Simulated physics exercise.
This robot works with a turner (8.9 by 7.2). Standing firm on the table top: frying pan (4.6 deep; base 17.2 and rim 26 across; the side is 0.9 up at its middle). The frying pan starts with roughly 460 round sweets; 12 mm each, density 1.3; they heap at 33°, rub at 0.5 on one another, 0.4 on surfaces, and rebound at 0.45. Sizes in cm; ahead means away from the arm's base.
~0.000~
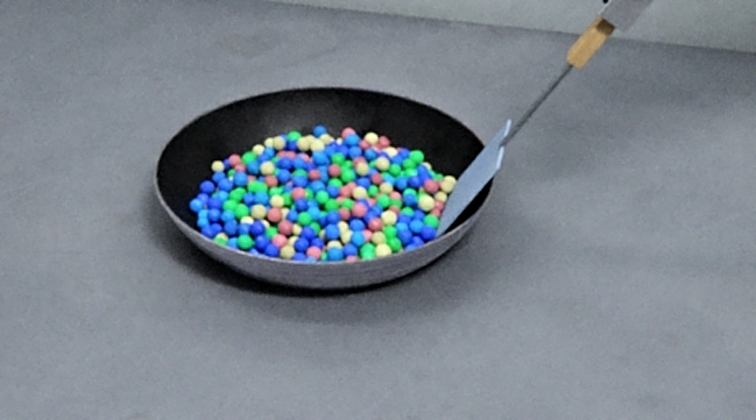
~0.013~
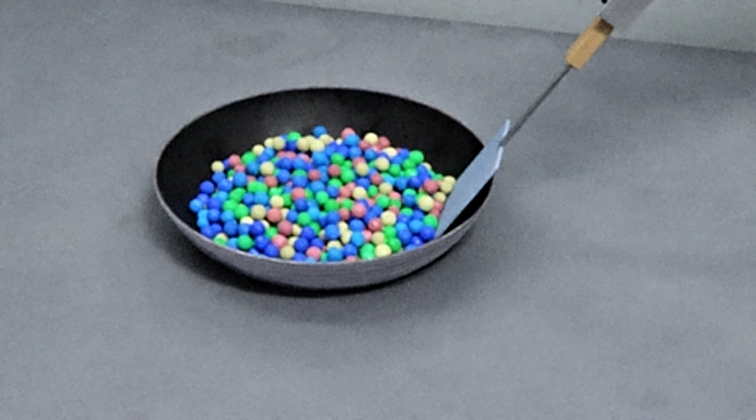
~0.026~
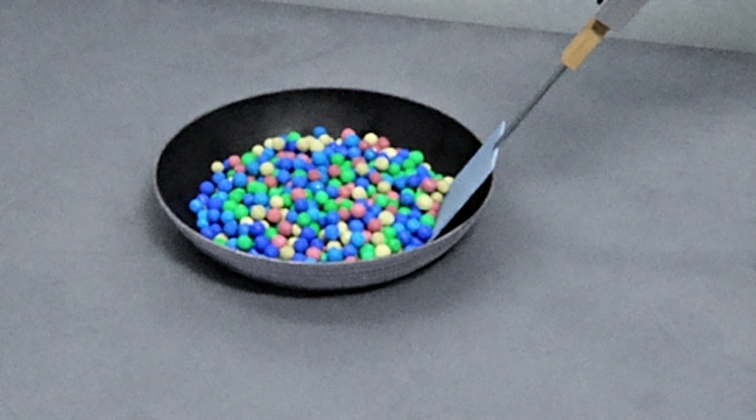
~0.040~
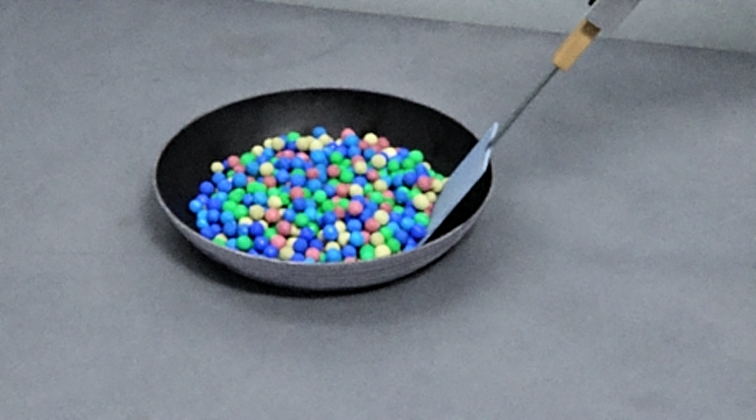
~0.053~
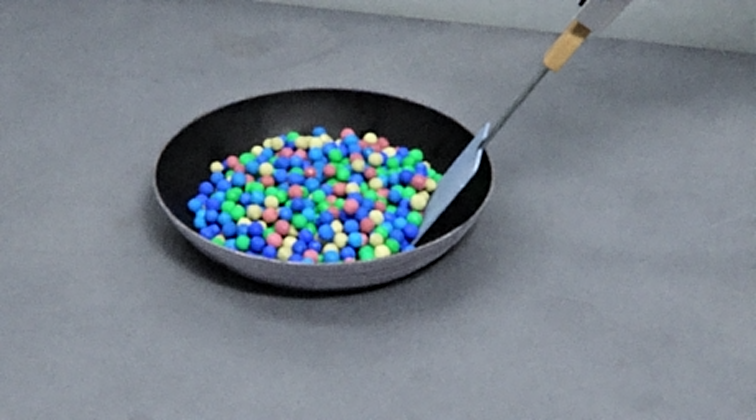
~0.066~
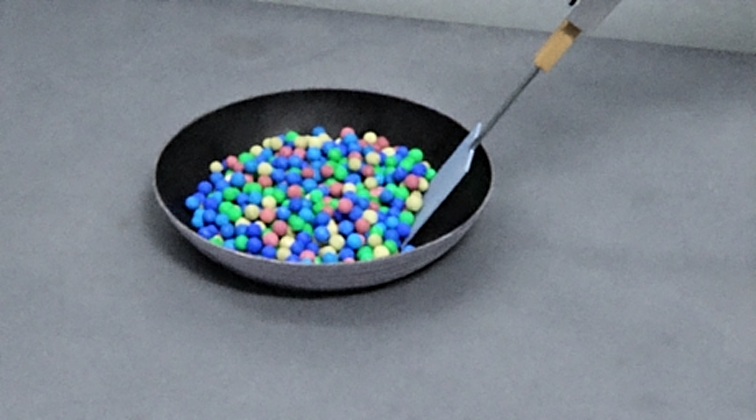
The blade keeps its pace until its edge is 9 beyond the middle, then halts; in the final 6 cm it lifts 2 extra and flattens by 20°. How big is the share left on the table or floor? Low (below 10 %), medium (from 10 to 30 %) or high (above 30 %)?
A low share, below 10 %, ends on the table or floor.
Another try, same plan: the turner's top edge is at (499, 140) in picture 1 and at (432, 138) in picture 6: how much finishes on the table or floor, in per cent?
Some 25 per cent.
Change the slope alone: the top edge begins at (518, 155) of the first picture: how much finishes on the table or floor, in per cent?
About 5 per cent.
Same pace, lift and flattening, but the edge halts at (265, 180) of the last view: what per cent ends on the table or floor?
About 0 per cent.
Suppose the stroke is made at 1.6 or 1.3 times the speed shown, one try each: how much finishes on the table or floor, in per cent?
About 10 and 10 per cent.
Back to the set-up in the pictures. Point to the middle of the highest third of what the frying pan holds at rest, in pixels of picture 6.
Near (213, 160).
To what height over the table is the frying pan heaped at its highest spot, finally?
About 7.0 cm.
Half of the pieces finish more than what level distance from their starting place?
About 3 cm.
After 0.19 s, sloping 59°, highest piece 4 above the table; 461 in the frying pan.
After 0.32 s, sloping 52°, highest piece 6 above the table; 461 in the frying pan.
After 0.59 s, sloping 39°, highest piece 7 above the table; 445 in the frying pan, 12 on the table or floor, 4 on the blade or in flight.
After 1.64 s, sloping 39°, highest piece 6 above the table; 444 in the frying pan, 17 on the table or floor.
At rest, 444 in the frying pan, 17 on the table or floor. That is 4 % on the table or floor.
